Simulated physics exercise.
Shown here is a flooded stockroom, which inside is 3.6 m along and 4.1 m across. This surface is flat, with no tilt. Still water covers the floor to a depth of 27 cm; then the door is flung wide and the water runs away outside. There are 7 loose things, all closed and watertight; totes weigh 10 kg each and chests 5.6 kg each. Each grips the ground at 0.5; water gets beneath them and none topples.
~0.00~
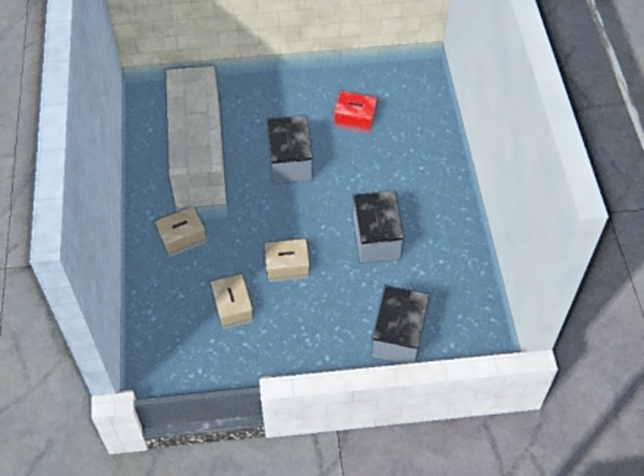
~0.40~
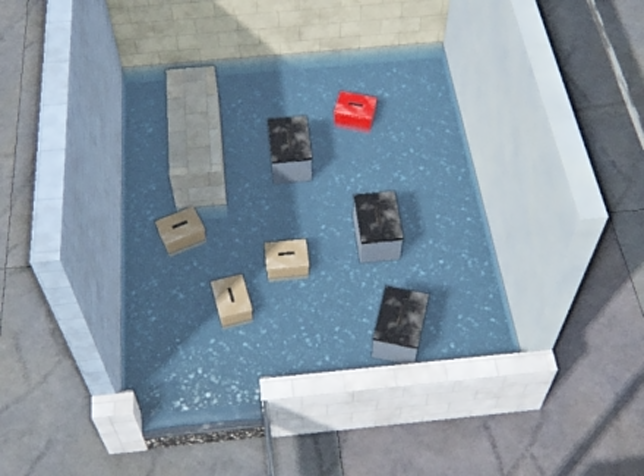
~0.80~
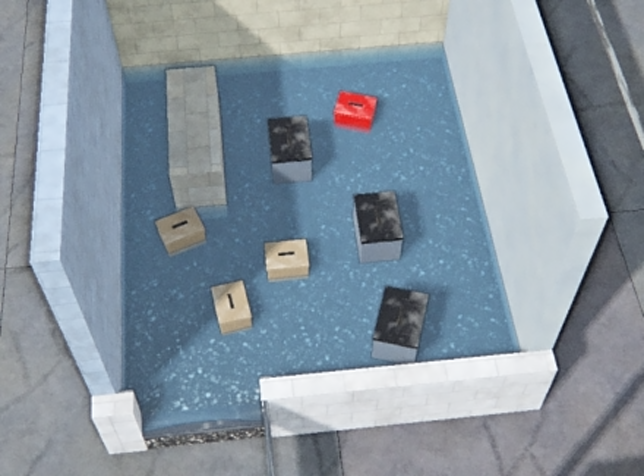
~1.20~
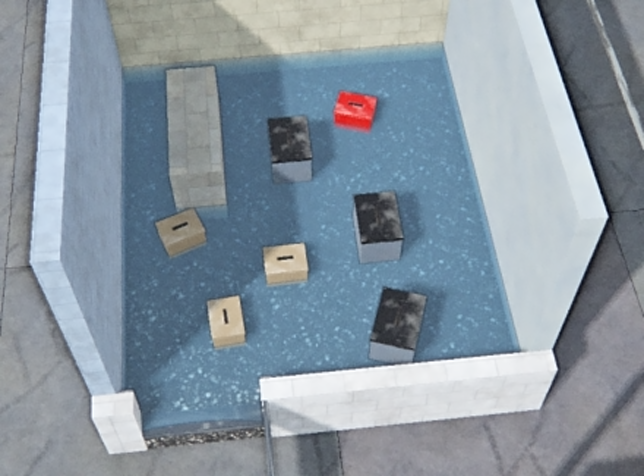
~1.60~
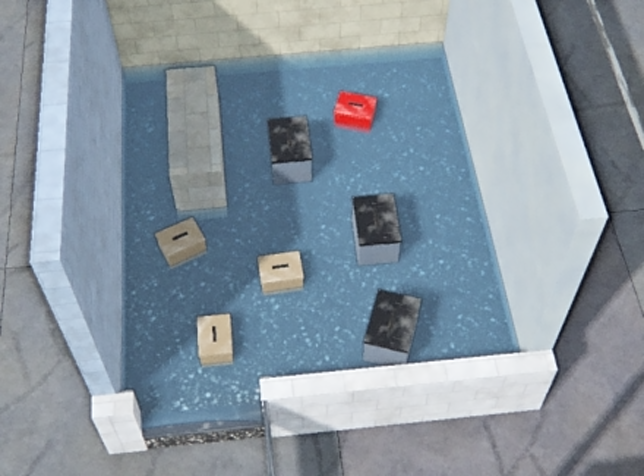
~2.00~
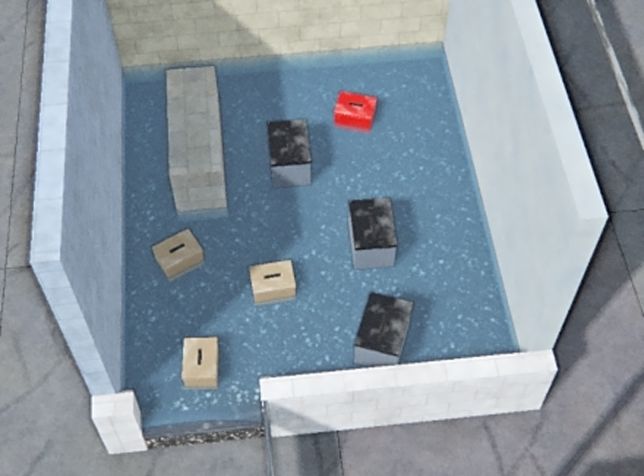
A long grey block lies at the upper left of a walled room flooded with blue water, seen from high above. Three dark-topped grey boxes stand at the centre and right, three tan boxes sit at the lower left, and a small red one floats near the back. The front gate opens, and the tan boxes drift toward the opening, the nearest farthest, while the two right-hand dark-topped boxes shift slightly.
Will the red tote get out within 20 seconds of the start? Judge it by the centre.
As for the red tote, it does not get free.
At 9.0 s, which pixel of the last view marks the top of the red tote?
Look around (350, 148) in the last view.
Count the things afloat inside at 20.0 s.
I get 1.
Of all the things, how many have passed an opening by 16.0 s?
The number is 6.
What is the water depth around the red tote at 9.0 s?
Somewhere close to 18 cm.
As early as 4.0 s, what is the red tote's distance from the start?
It is about 30 cm out of place by then.
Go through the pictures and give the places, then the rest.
In the first picture, the red tote at (356, 105), afloat; about 3850 L in view; 0 of 7 have shifted.
In the second picture, the red tote at (356, 105) floats; about 3810 L in view; 0 of 7 have shifted.
In the third picture, the red tote at (356, 105), afloat; 27 cm deep round most things; 1 of 7 have shifted.
In the fourth picture, the red tote at (356, 105) floats; 26 cm deep round most things; 1 of 7 have shifted.
In the fifth picture, the red tote at (356, 105), afloat; about 3620 L in view; 4 of 7 have shifted.
In the sixth picture, the red tote at (356, 105), afloat; about 3550 L in view; 5 of 7 have shifted.
After 4.0 s the red tote is near (351, 128), 0.3 m from its start, afloat; 1 of 7 are out; 6 afloat.
After 9.0 s the red tote is near (350, 148), 0.5 m from its start, afloat; 4 of 7 are out; 3 afloat.
After 16.0 s the red tote is near (344, 190), 1.0 m from its start, afloat; 6 of 7 are out; 1 afloat.
After 20.0 s the red tote is near (341, 223), 1.4 m from its start, afloat; 6 of 7 are out; 1 afloat.
